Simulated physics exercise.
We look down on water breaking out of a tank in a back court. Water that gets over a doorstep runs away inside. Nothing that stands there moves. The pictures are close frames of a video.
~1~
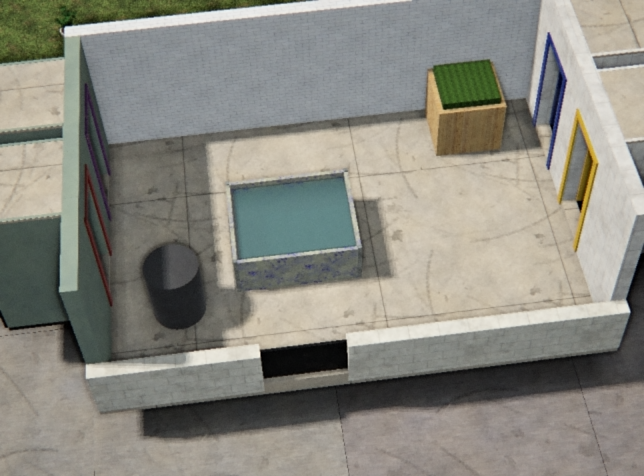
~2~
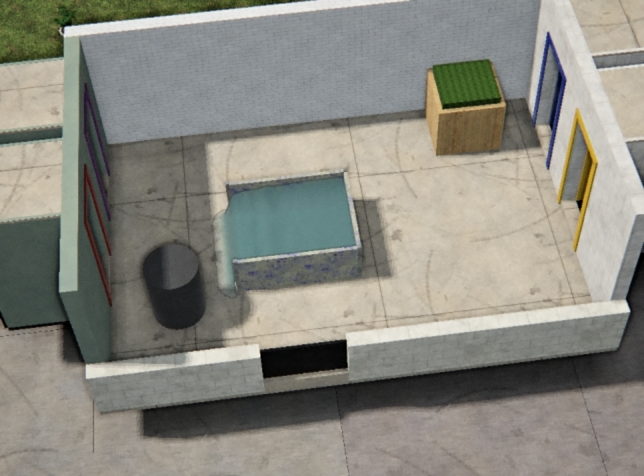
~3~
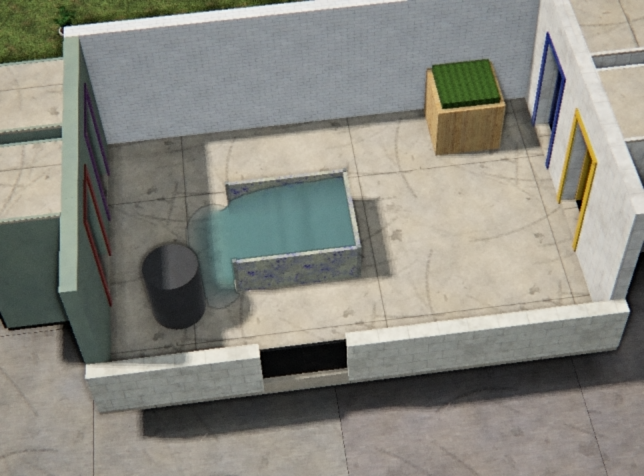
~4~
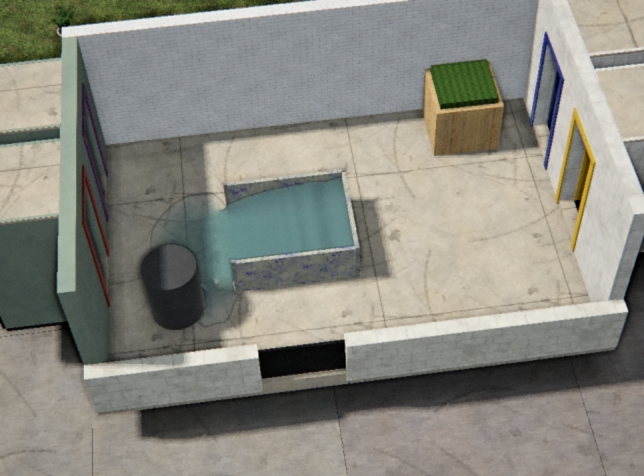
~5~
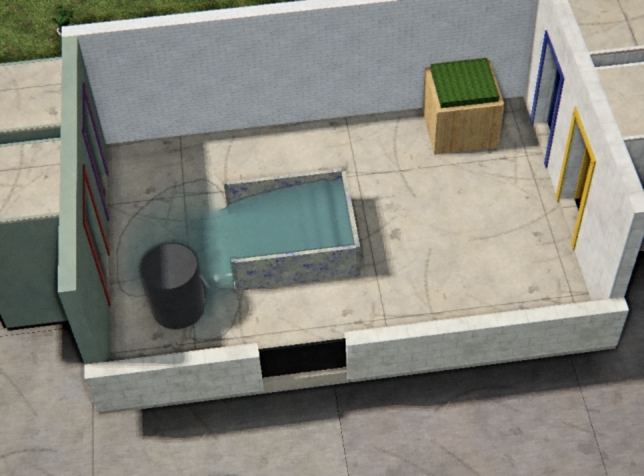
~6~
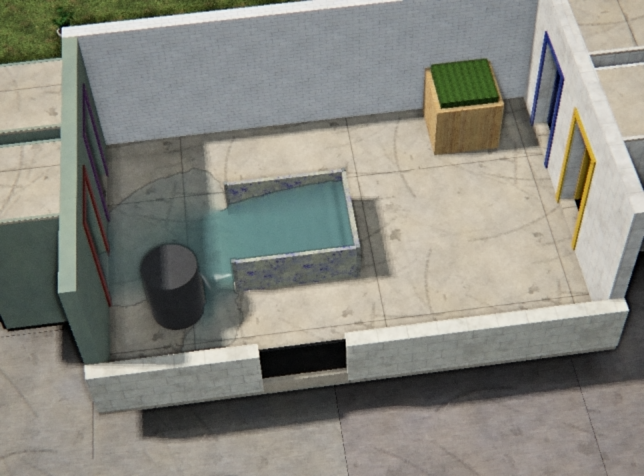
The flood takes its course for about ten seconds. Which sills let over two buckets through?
The yellow door admits no more than that; the red door lets in a lot; the blue door admits no more than that; the purple door lets in a lot.
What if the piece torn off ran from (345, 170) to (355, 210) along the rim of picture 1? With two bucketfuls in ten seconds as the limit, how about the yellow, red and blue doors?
Then: The yellow one lets more in; the red one stays under; the blue one is over.
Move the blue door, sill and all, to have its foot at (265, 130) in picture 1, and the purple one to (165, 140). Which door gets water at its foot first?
I say the red-painted one.
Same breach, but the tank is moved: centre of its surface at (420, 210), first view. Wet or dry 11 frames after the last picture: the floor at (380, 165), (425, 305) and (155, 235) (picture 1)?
As listed: Not flooded, no water, under water.
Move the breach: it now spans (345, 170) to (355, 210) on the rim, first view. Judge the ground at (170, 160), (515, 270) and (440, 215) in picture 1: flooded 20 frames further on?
In turn: Clear, awash, awash.
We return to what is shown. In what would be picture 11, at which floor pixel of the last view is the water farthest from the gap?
I would point to (107, 152).
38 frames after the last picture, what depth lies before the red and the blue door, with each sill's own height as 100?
Roughly 90 per cent, then 0 per cent.
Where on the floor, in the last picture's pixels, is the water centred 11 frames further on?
Close to (211, 249).
A moment on, water covers 25 % of the floor; the yellow door not reached, the red door far over two buckets in, the blue door not reached, the purple door under two buckets in.
Next, water covers 30 % of the floor; the yellow door not reached, the red door far over two buckets in, the blue door not reached, the purple door over two buckets in.
Then, water covers 50 % of the floor; the yellow door not reached, the red door far over two buckets in, the blue door not reached, the purple door far over two buckets in.
Later, water covers 80 % of the floor; the yellow door not reached, the red door far over two buckets in, the blue door not reached, the purple door far over two buckets in.
In the end, water covers 95 % of the floor; the yellow door wet at the sill, nothing in, the red door far over two buckets in, the blue door wet at the sill, nothing in, the purple door far over two buckets in.
